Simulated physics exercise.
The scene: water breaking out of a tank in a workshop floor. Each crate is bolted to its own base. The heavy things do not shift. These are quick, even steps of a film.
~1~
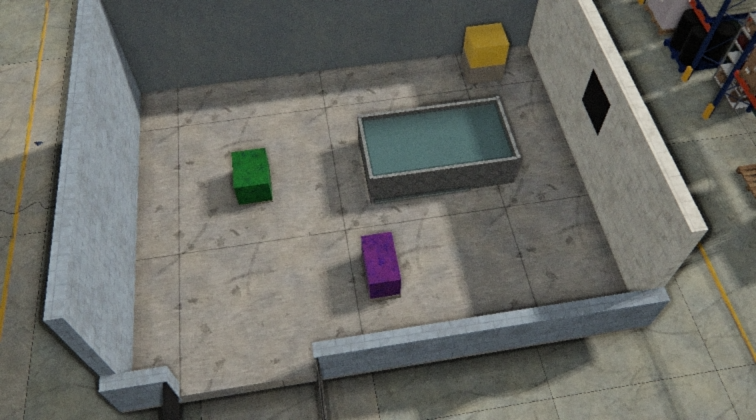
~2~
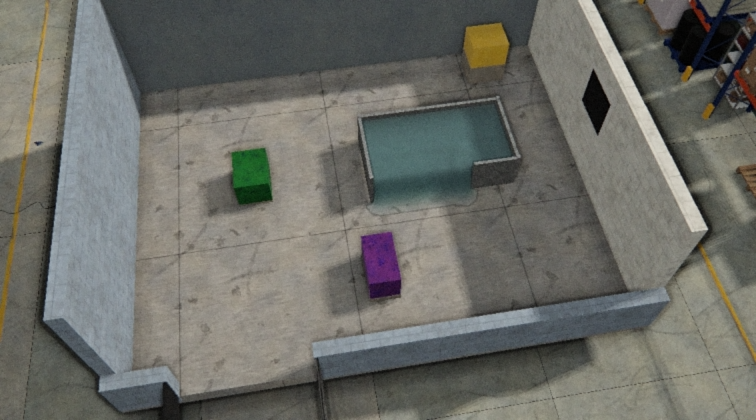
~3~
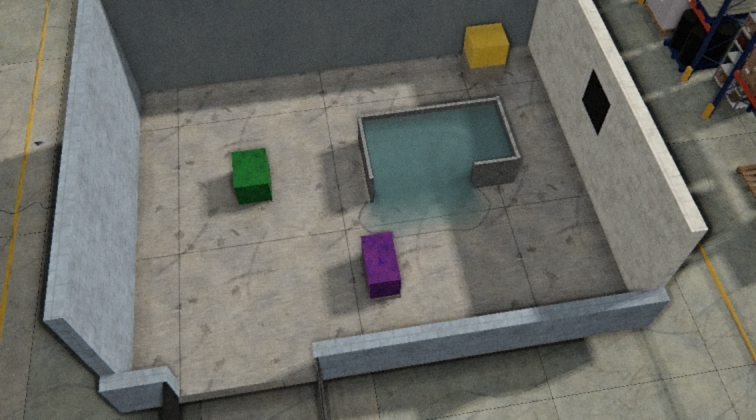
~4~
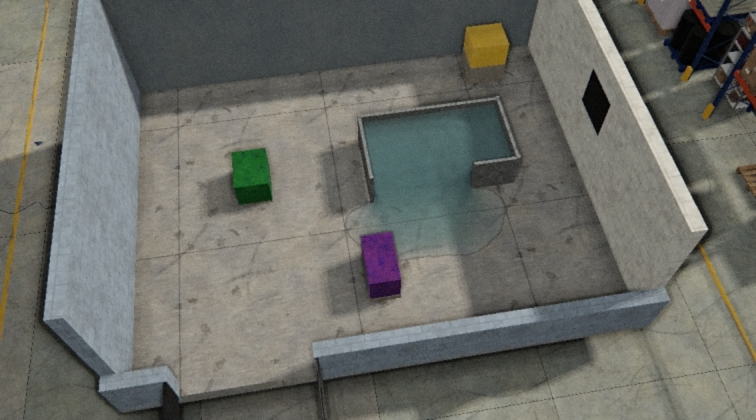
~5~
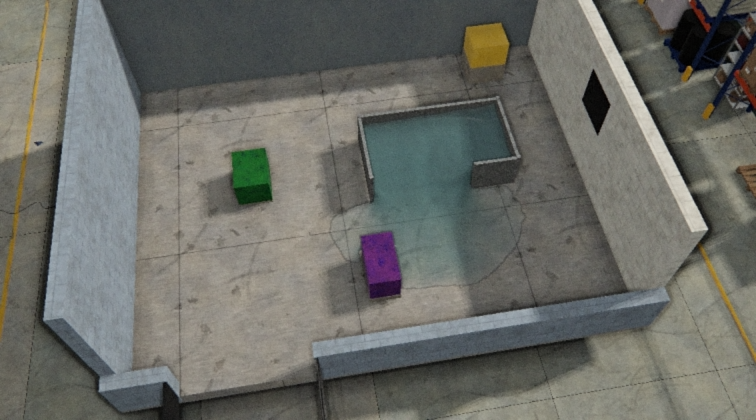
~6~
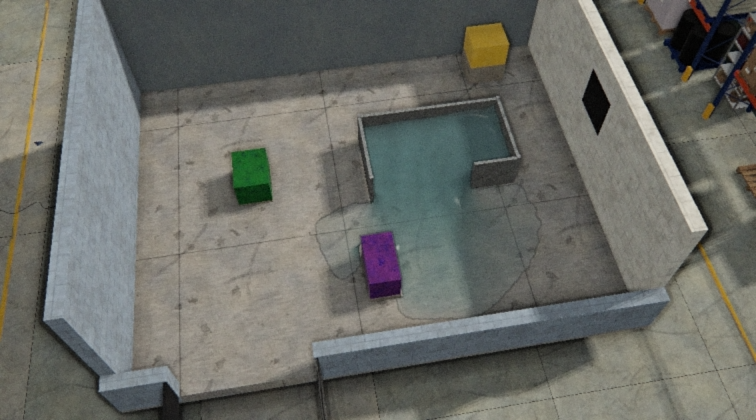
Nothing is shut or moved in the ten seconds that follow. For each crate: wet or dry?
In the end: The green crate is soaked; the purple crate is soaked; the yellow crate keeps dry.
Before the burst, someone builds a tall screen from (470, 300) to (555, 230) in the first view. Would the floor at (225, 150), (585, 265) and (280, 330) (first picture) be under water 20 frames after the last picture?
In turn: Dry, covered, flooded.
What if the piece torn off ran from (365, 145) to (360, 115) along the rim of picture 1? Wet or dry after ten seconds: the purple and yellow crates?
One by one: Purple crate is spared, yellow crate stays dry.
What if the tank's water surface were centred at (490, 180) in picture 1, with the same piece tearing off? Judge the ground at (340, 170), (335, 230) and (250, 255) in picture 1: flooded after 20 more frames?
In turn: Dry, clear, awash.
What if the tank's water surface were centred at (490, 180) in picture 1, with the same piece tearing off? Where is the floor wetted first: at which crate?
It is the purple crate.
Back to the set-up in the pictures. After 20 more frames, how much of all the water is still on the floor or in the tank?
I make it 100 per cent.
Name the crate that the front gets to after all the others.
That is the yellow crate.
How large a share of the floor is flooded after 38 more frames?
Near 75 in a hundred.
A moment on, water covers 20 % of the floor; the green crate not reached, the purple crate water round its plinth, the yellow crate not reached.
Next, water covers 35 % of the floor; the green crate water round its plinth, the purple crate water round its plinth, the yellow crate not reached.
Then, water covers 55 % of the floor; the green crate water round its plinth, the purple crate water round its plinth, the yellow crate not reached.
Later, water covers 75 % of the floor; the green crate water round its plinth, the purple crate water round its plinth, the yellow crate water round its plinth.
In the end, water covers 95 % of the floor; the green crate was topped, the purple crate was topped, the yellow crate stayed above the water.
